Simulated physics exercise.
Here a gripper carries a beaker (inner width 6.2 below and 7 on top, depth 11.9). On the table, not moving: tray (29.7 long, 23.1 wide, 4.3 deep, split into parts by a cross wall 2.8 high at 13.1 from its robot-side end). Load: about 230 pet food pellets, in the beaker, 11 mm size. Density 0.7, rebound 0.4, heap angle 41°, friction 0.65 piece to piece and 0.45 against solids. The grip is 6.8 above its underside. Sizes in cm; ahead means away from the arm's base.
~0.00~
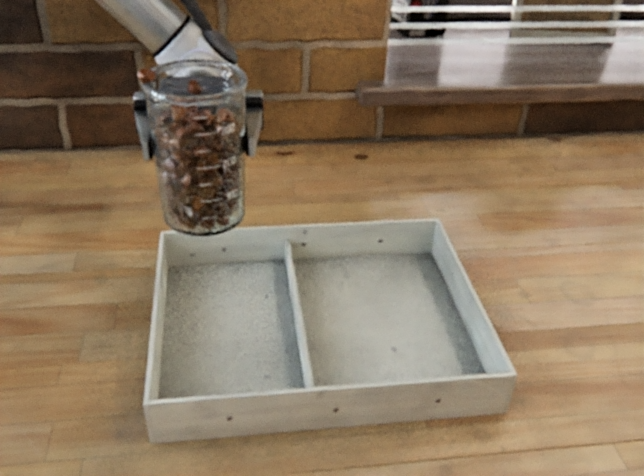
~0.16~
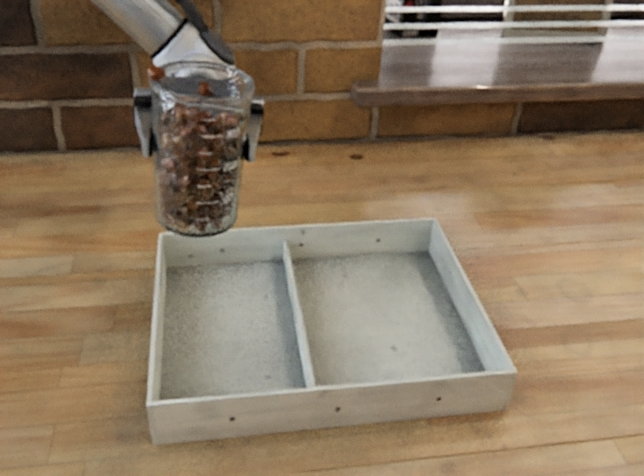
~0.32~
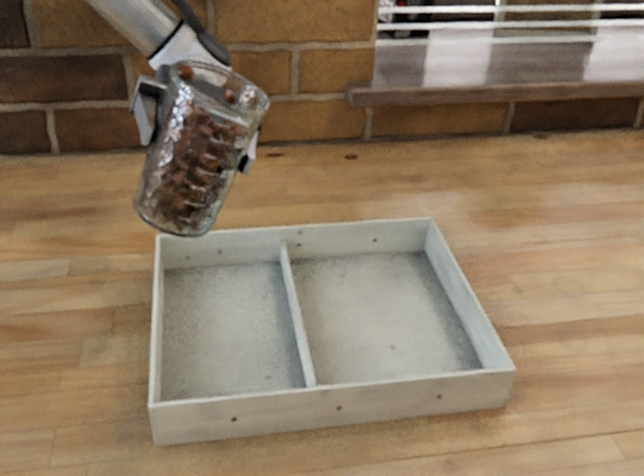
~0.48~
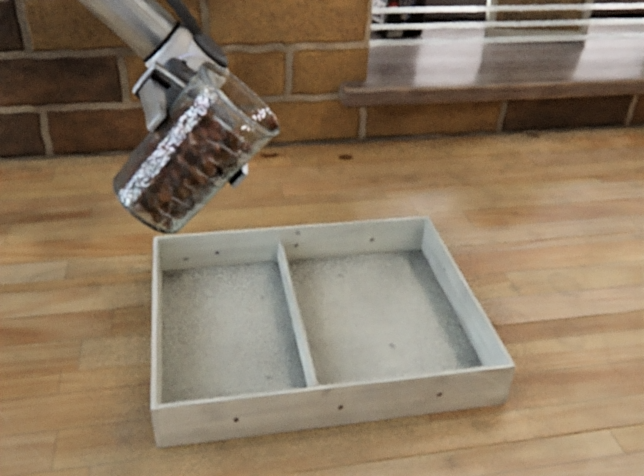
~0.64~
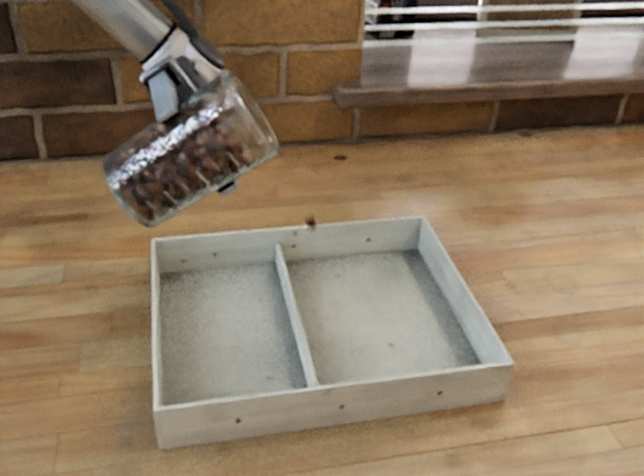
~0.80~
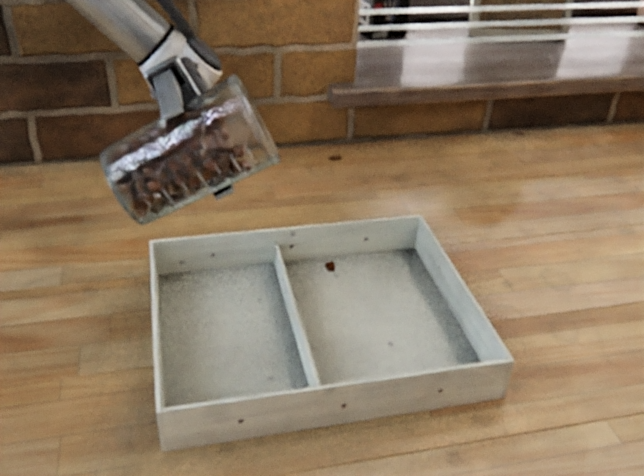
On a wooden tabletop by a brick wall, a gripper tilted a clear beaker of brown pellets to the right above a divided white tray, and a single piece dropped into the tray's right section.
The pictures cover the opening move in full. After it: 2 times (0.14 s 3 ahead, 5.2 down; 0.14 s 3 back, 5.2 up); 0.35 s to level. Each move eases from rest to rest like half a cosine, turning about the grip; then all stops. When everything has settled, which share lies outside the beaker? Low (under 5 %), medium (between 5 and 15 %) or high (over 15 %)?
Outside the beaker the share is low, under 5 %.
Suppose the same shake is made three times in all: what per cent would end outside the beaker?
In that case some 0 per cent.
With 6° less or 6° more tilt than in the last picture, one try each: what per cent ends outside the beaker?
About 0 and 0 per cent.
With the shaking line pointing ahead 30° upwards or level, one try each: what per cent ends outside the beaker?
Some 35 and 20 per cent.
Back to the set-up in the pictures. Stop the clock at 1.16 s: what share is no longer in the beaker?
Some 0 per cent.
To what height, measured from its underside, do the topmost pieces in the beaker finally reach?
About 10.5 cm.
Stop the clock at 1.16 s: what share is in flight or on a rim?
Roughly 1 per cent.
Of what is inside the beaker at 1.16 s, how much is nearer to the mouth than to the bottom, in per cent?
About 40 per cent.
After 1.16 s, tilted 64° forward, highest piece 20 above the table; 223 in the beaker, 2 in the far-side part, 2 in flight or on a rim.
After 1.53 s, tilted 34° forward, highest piece 23 above the table; 223 in the beaker, 4 in the far-side part.
After 1.91 s, level, highest piece 25 above the table; 223 in the beaker, 4 in the far-side part.
After 2.96 s, level, highest piece 25 above the table; 223 in the beaker, 4 in the far-side part.
At rest, 223 in the beaker, 4 in the far-side part. That is 2 % outside the beaker.
